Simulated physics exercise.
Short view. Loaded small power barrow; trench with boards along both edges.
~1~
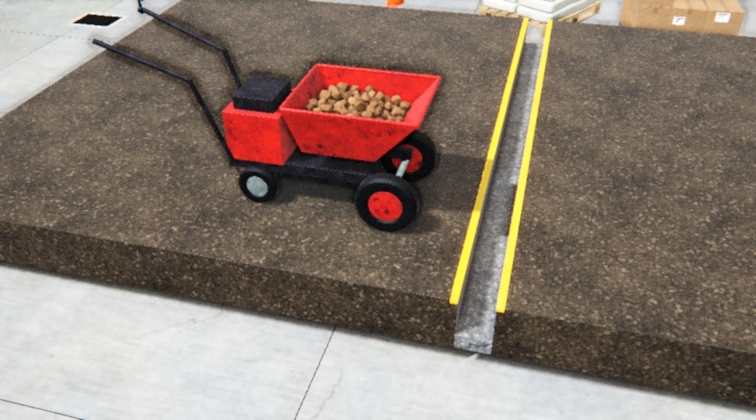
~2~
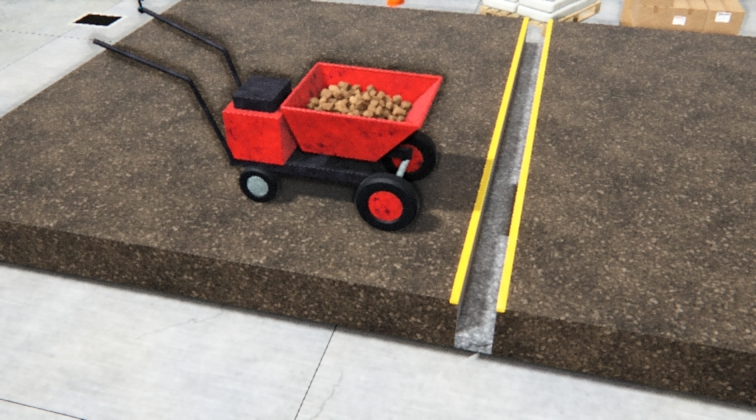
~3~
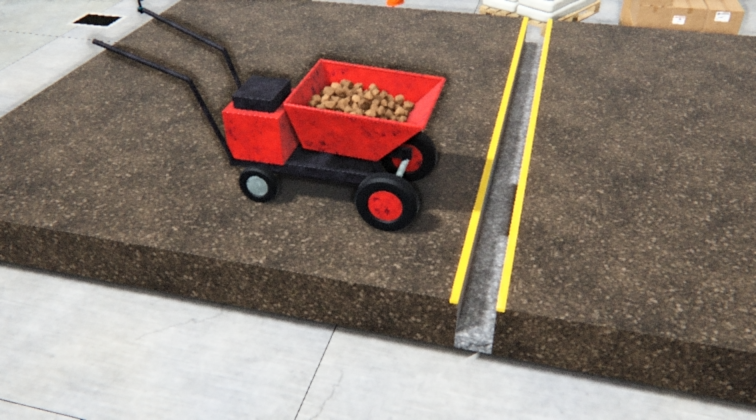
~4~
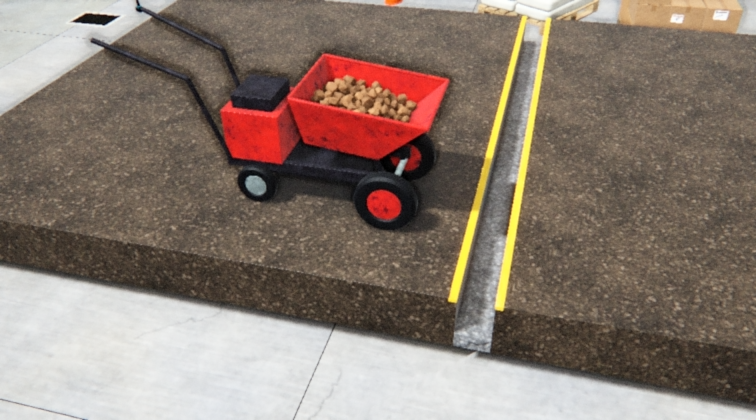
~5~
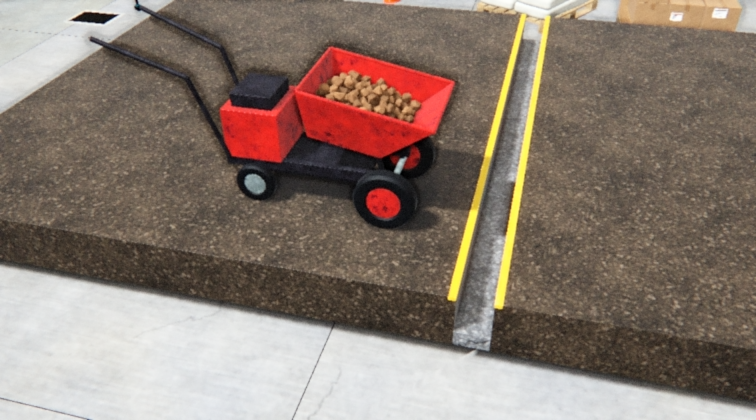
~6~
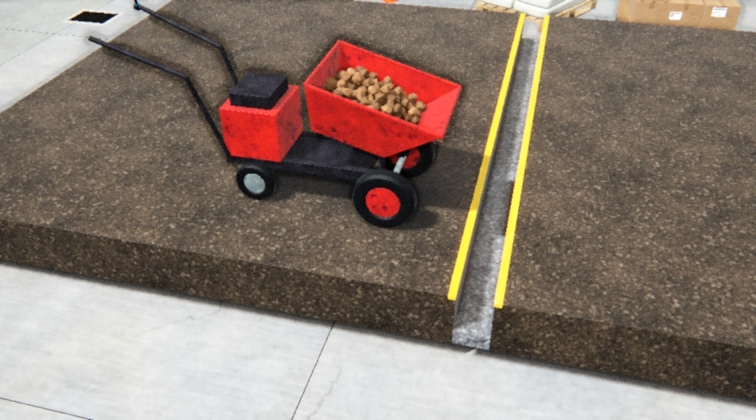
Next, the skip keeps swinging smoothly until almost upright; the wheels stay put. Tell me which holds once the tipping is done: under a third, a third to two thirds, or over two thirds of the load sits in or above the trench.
My guess is the trench keeps one to two thirds of it.
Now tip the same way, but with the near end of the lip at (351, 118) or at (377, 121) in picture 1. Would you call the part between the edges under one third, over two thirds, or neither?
Lab note - position 1: One to two thirds; position 2: Over two thirds.
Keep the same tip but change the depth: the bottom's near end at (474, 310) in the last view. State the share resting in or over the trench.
I'd guess close to 40 percent.
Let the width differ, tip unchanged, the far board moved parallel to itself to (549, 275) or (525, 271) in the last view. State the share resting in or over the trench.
You'd get 100 in a hundred the first time and 90 in a hundred the second.
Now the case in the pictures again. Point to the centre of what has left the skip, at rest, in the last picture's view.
Near (509, 220).
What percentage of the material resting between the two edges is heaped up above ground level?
Roughly 0 %.
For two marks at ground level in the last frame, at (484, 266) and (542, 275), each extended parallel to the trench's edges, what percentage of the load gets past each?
I'd put it near 70 in a hundred, then near 30 in a hundred.
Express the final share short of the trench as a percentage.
I'd put it at around 0 percent.
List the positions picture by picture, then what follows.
Lip of the skip at (418, 126), level; top of the load at (344, 104), clay clods; first edge of the trench at (463, 265); far edge at (507, 273), the trench under half as wide as the skip, and about as deep as wide, in the first picture.
Lip of the skip at (419, 126), level; top of the load at (345, 103), in the second picture.
Lip of the skip at (423, 128), tipped barely; top of the load at (348, 102), in the third picture.
Lip of the skip at (427, 130), tipped a little; top of the load at (351, 98), in the fourth picture.
Lip of the skip at (434, 132), tipped a little; top of the load at (349, 99), in the fifth picture.
Lip of the skip at (441, 137), tipped clearly; top of the load at (351, 88); first edge of the trench at (461, 261); far edge at (504, 268), in the sixth picture.
Soon after the last picture, skip tipped steeply; all in the skip.
A little later, skip tipped right over; most in the skip; a small part in or heaped over the trench; a small part beyond it; a stray few falling.
Later still, skip tipped right over; a stray few in the skip; about half in or heaped over the trench; about half beyond it.
By the end, skip tipped right over; about half in or heaped over the trench; about half beyond it.
